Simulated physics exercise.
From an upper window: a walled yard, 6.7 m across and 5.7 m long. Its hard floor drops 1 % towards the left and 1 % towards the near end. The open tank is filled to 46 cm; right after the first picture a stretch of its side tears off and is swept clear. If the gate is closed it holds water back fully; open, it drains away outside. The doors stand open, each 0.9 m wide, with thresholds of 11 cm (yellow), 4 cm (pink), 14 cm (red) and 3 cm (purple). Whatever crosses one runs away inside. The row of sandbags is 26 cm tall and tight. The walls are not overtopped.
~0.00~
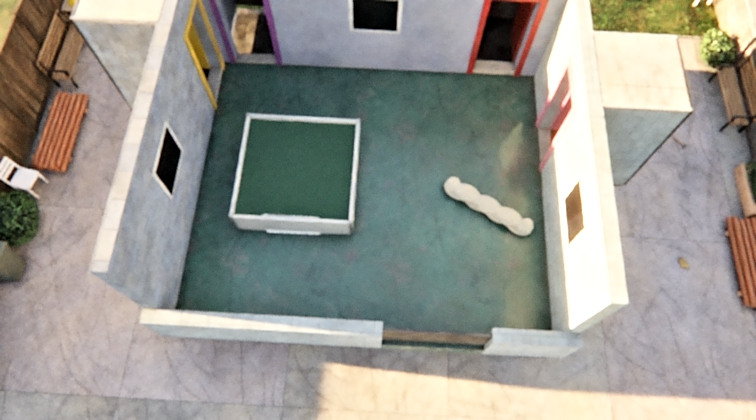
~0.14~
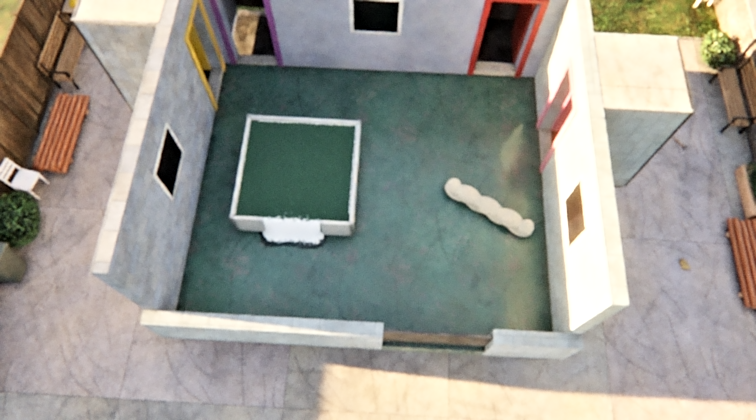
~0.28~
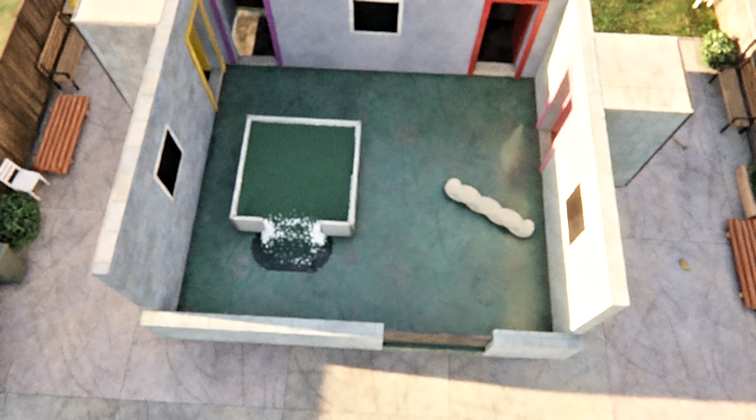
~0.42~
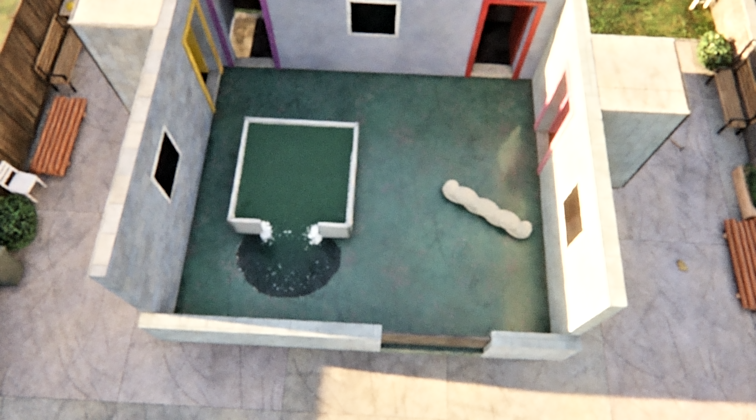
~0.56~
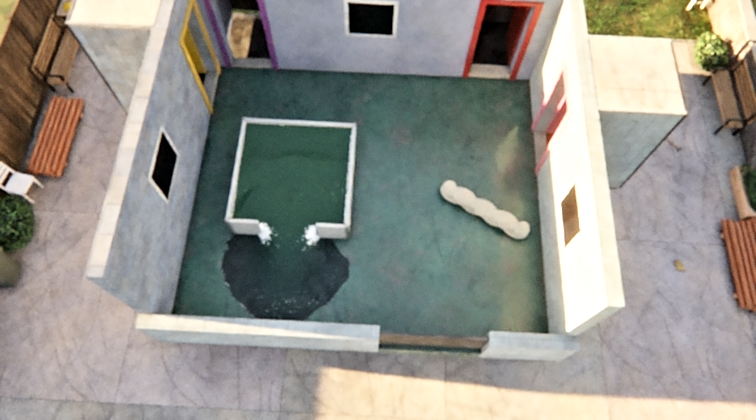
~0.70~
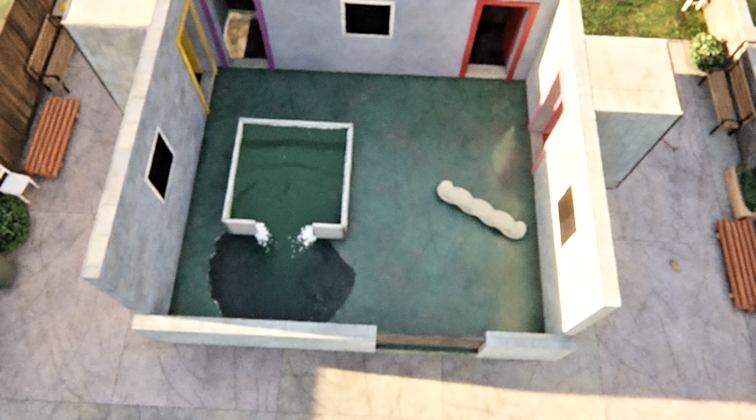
At first, a square, white-walled tank of still green water stands in a walled yard beside a twisted pale object. Part of its near side breaks away in white foam, and water pours through the gap, spreading a dark, widening pool across the green floor towards the near wall.
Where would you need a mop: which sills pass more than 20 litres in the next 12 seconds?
Within that time: At the yellow door it keeps below the limit; at the pink door it keeps below the limit; at the red door it stays under the limit; at the purple door it passes the limit.
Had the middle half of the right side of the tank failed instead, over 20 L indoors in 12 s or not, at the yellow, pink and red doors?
Against that limit: Yellow below, pink past it, red below.
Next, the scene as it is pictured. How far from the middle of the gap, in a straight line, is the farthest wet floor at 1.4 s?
About 2.6 m.
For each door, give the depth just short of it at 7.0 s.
In cm: Yellow 8, pink 1, red 0, purple 10.
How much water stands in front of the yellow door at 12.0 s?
Roughly 7.5 cm deep.
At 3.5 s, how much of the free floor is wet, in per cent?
About 40 per cent.
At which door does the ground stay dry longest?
It is the red one.
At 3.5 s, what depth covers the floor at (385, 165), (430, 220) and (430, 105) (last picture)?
About 0, 0 and 0 cm.
After 1.4 s water covers 15 % of the floor and is deepest (29 cm) near (269, 330); yellow door not reached, pink door not reached, red door not reached, purple door not reached.
After 2.2 s water covers 20 % of the floor and is deepest (34 cm) near (177, 326); yellow door not reached, pink door not reached, red door not reached, purple door not reached.
After 3.5 s water covers 40 % of the floor and is deepest (26 cm) near (167, 325); yellow door not reached, pink door not reached, red door not reached, purple door not reached.
After 7.0 s water covers 60 % of the floor and is deepest (16 cm) near (167, 325); yellow door 8 cm at the sill, 3 L in, pink door 1 cm at the sill, 0 L in, red door not reached, purple door 10 cm at the sill, 76 L in.
After 12.0 s water covers 85 % of the floor and is deepest (11 cm) near (167, 325); yellow door 7 cm at the sill, 4 L in, pink door 1 cm at the sill, 0 L in, red door 0 cm at the sill, 0 L in, purple door 7 cm at the sill, 164 L in.
